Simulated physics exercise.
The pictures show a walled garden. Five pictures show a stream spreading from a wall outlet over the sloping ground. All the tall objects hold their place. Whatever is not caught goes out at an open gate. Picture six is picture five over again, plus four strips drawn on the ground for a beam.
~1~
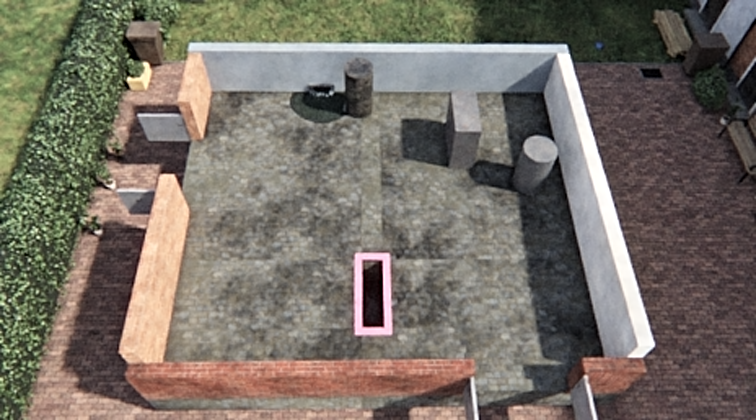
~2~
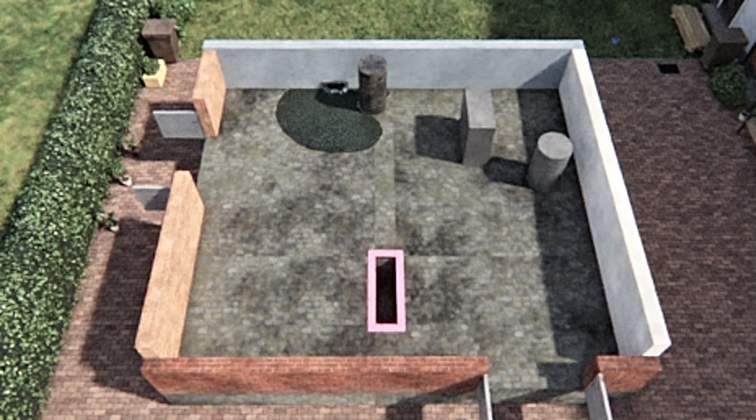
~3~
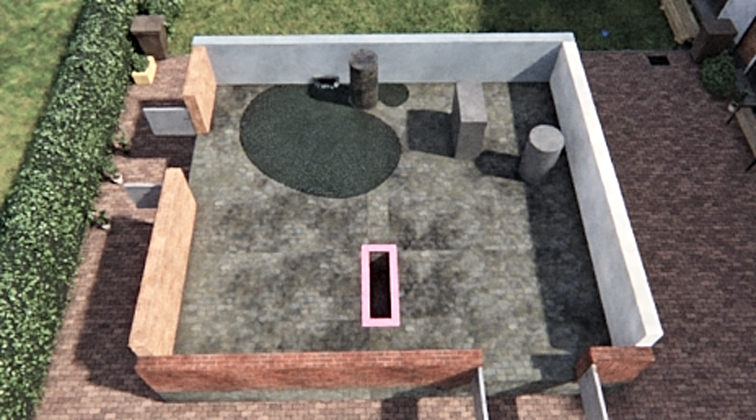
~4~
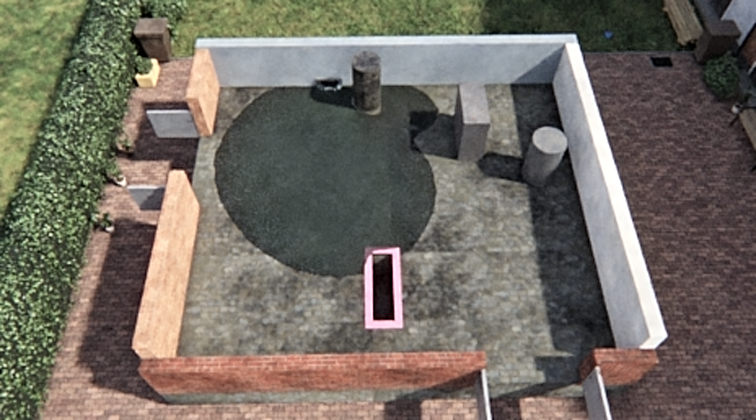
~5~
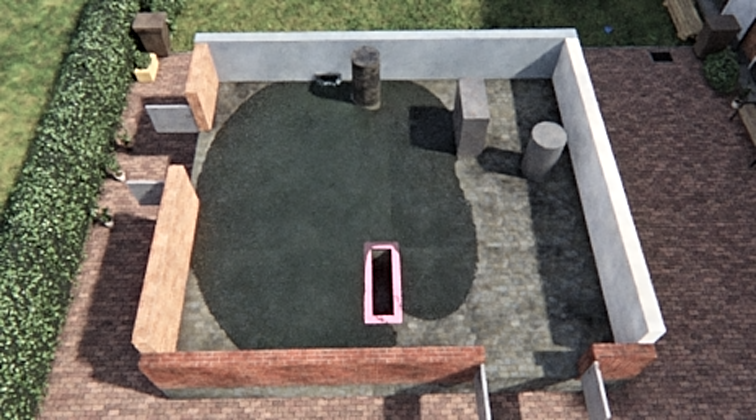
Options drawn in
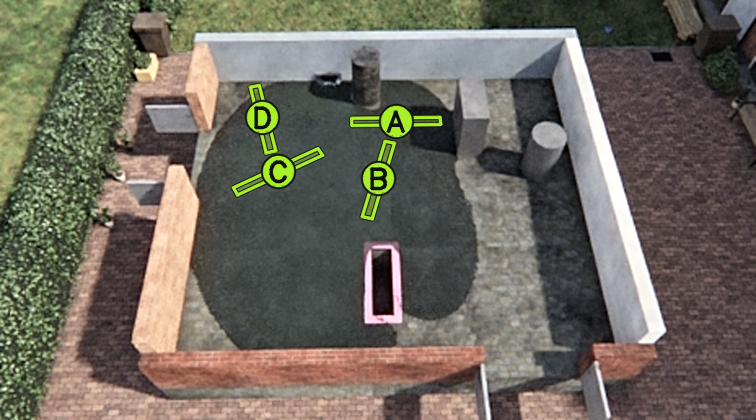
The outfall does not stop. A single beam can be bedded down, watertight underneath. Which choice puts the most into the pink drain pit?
The answer is position D.
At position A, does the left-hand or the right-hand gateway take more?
More leaves on the right.
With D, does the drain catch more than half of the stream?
No, it does not.
On the marked copy, A from (351, 121) to (440, 120); B from (367, 217) to (389, 142); C from (235, 191) to (320, 151); D from (254, 86) to (270, 151).
With A, about 27 % of the stream runs into the pink drain pit, about 72 % out by the gates.
With B, about 26 % of the stream runs into the pink drain pit, about 72 % out by the gates.
With C, about 28 % of the stream runs into the pink drain pit, about 70 % out by the gates.
With D, about 37 % of the stream runs into the pink drain pit, about 60 % out by the gates.
